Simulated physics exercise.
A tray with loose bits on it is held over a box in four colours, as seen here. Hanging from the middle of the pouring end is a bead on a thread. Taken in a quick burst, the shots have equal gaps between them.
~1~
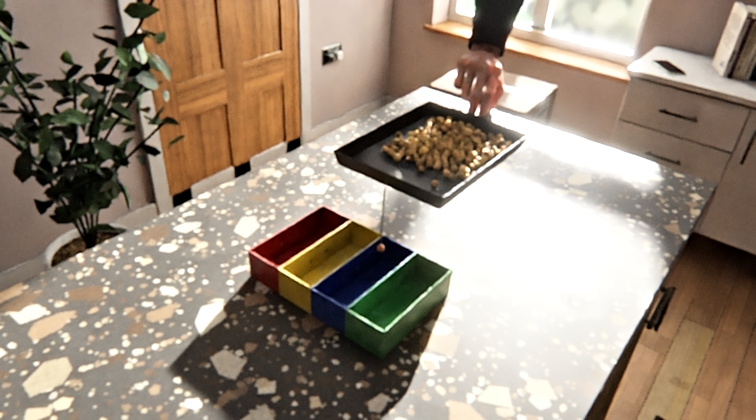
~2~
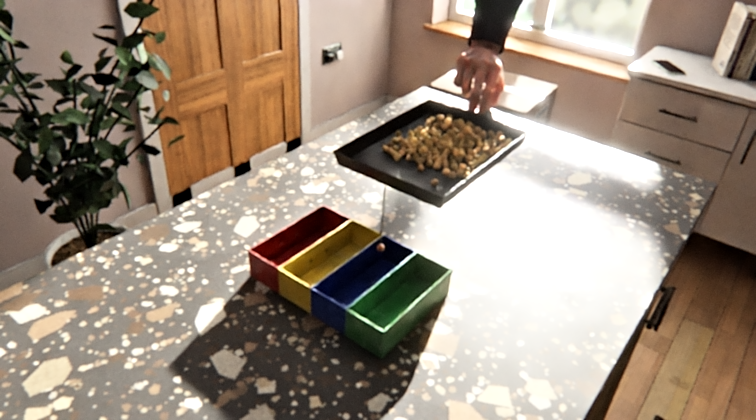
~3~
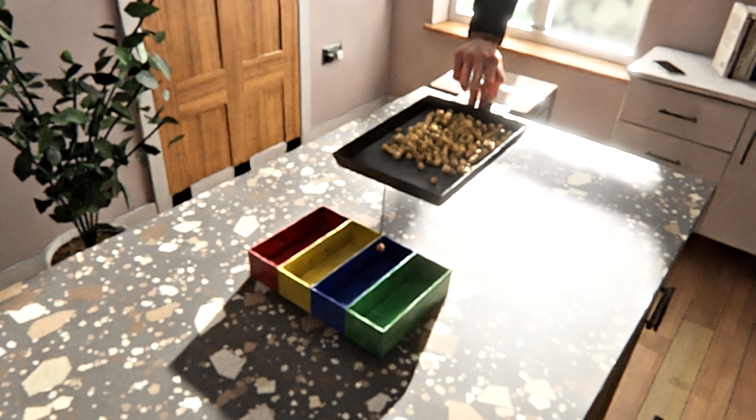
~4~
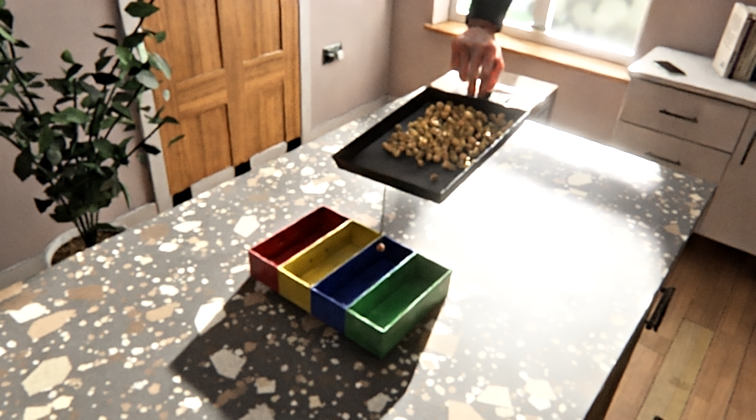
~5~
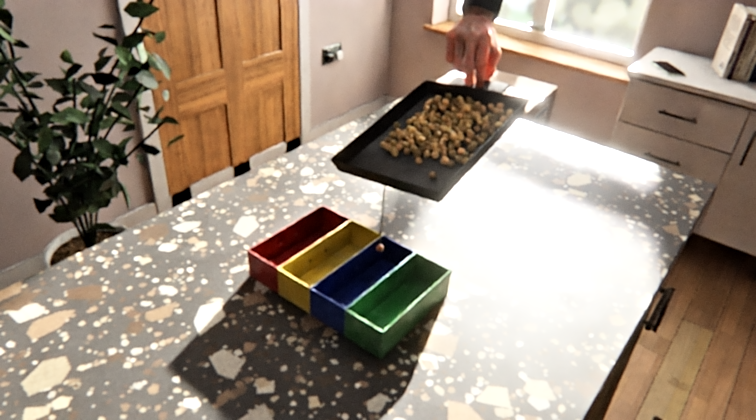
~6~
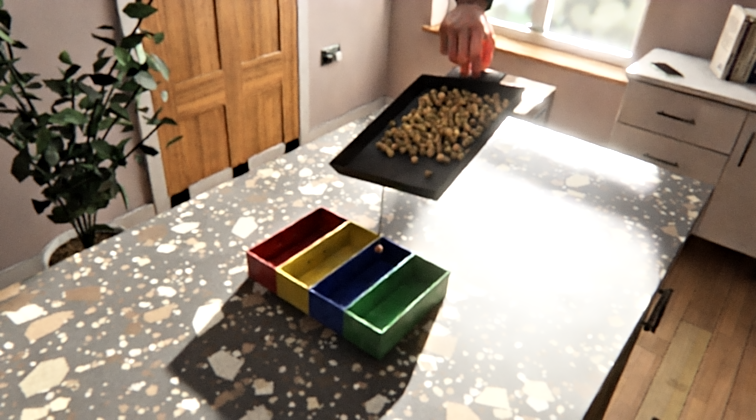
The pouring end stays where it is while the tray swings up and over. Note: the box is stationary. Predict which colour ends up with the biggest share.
The biggest share goes to yellow.
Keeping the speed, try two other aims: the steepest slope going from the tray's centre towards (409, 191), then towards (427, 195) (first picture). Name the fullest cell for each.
Try 1 - the cell in green; try 2 - the cell in green.
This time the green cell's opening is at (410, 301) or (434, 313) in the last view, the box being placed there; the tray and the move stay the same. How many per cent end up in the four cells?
It comes to about 100 per cent the first time and about 70 per cent the second.
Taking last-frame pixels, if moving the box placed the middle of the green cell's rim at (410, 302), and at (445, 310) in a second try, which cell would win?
Taking the two placings in order, you'd get the red cell and then the red cell.
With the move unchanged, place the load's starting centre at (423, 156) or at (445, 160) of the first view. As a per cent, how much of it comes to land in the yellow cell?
Roughly 60 % and then 70 %.
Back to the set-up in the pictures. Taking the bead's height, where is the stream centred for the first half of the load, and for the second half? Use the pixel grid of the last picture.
(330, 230), then (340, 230).
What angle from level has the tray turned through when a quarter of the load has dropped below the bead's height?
Roughly 95 degrees.
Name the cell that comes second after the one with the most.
That red cell.
Soon after the last picture, tray tipped steeply; nearly all on the tray; a stray few in the red cell; a stray few in the yellow cell; a stray few falling or outside the box.
A little later, tray tipped past a quarter turn; about two thirds on the tray; about a quarter in the yellow cell; a small part in the red cell; a stray few falling or outside the box.
Later still, tray tipped past a quarter turn; about two thirds in the yellow cell; about a quarter in the red cell; a stray few in the blue cell.
At rest, tray tipped past a quarter turn; about two thirds in the yellow cell; about a quarter in the red cell; a stray few in the blue cell; none in the green cell.
